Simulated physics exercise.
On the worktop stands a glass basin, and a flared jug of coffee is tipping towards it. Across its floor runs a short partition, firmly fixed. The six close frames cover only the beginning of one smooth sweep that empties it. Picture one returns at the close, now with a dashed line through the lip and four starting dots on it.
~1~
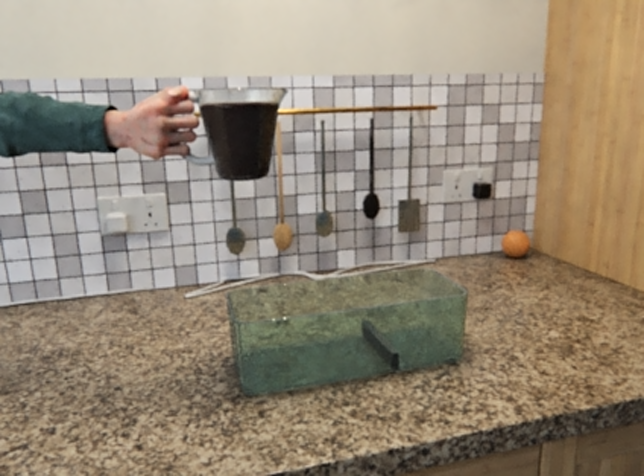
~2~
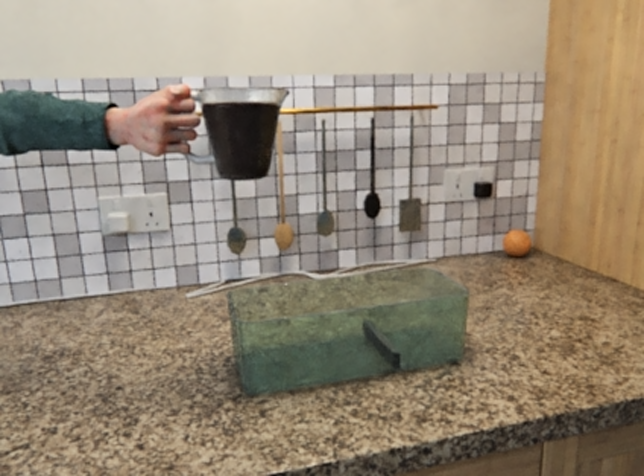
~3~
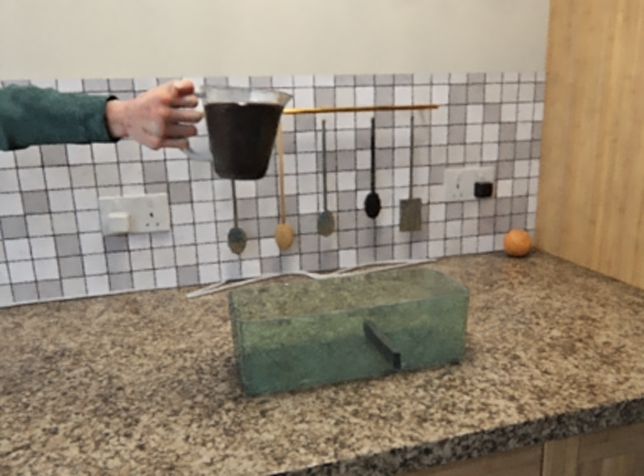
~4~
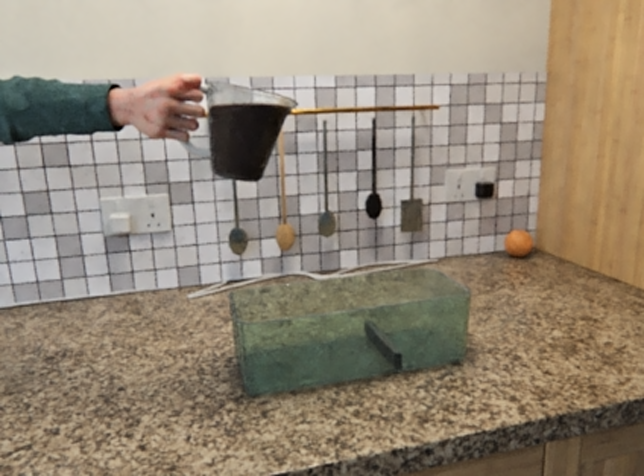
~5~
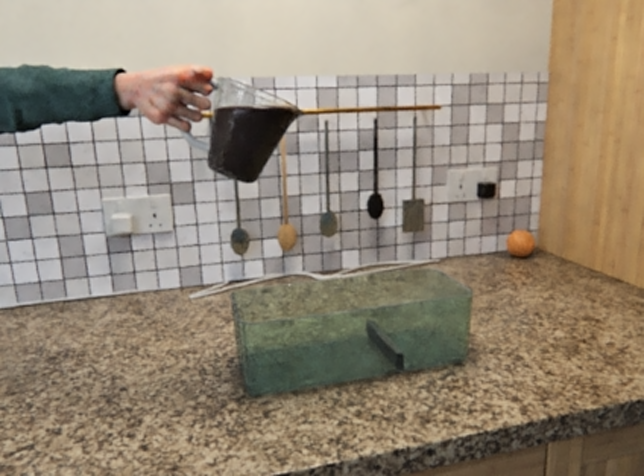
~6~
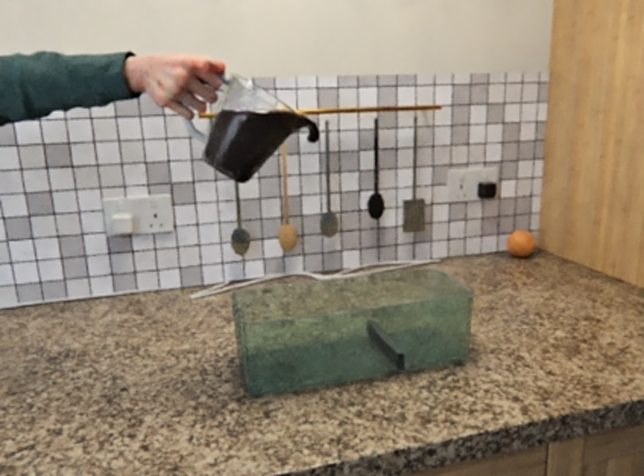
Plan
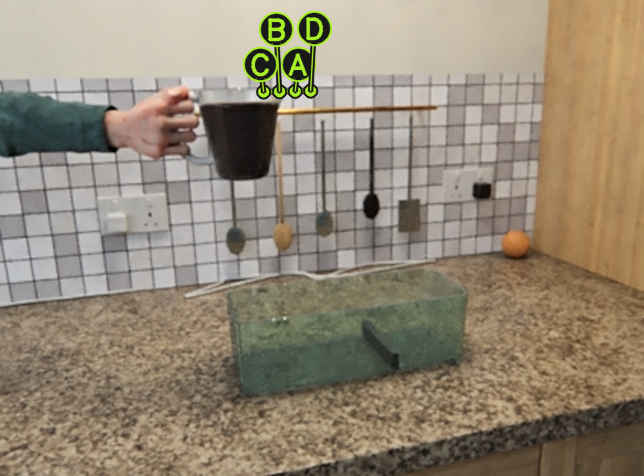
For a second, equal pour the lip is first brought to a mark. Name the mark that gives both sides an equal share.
I would pick spot D.
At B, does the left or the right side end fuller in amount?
The left side.
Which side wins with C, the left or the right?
More ends on the left.
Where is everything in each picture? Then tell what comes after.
Upright, lip at (286, 91); basin from (241, 393) to (461, 357); top of the wall at (379, 335); nothing has left yet, in the first frame.
Upright, lip at (288, 92); nothing has left yet, in the second frame.
Tipped about 6°, lip at (291, 96); nothing has left yet, in the third frame.
Tipped about 13°, lip at (297, 104); nothing has left yet, in the fourth frame.
Tipped about 23°, lip at (302, 114); nothing has left yet, in the fifth frame.
Tipped about 35°, lip at (306, 126); coffee is over the lip, down to (312, 140), in the sixth frame.
In lime, A at (295, 91); B at (279, 91); C at (263, 92); D at (310, 91).
With A, about 71 % ends left of the wall and 21 % right of it; 9 % is lost outside.
With B, about 82 % ends left of the wall and 12 % right of it; 6 % is lost outside.
With C, about 78 % ends left of the wall and 18 % right of it; 4 % is lost outside.
With D, about 51 % ends left of the wall and 46 % right of it; 4 % is lost outside.
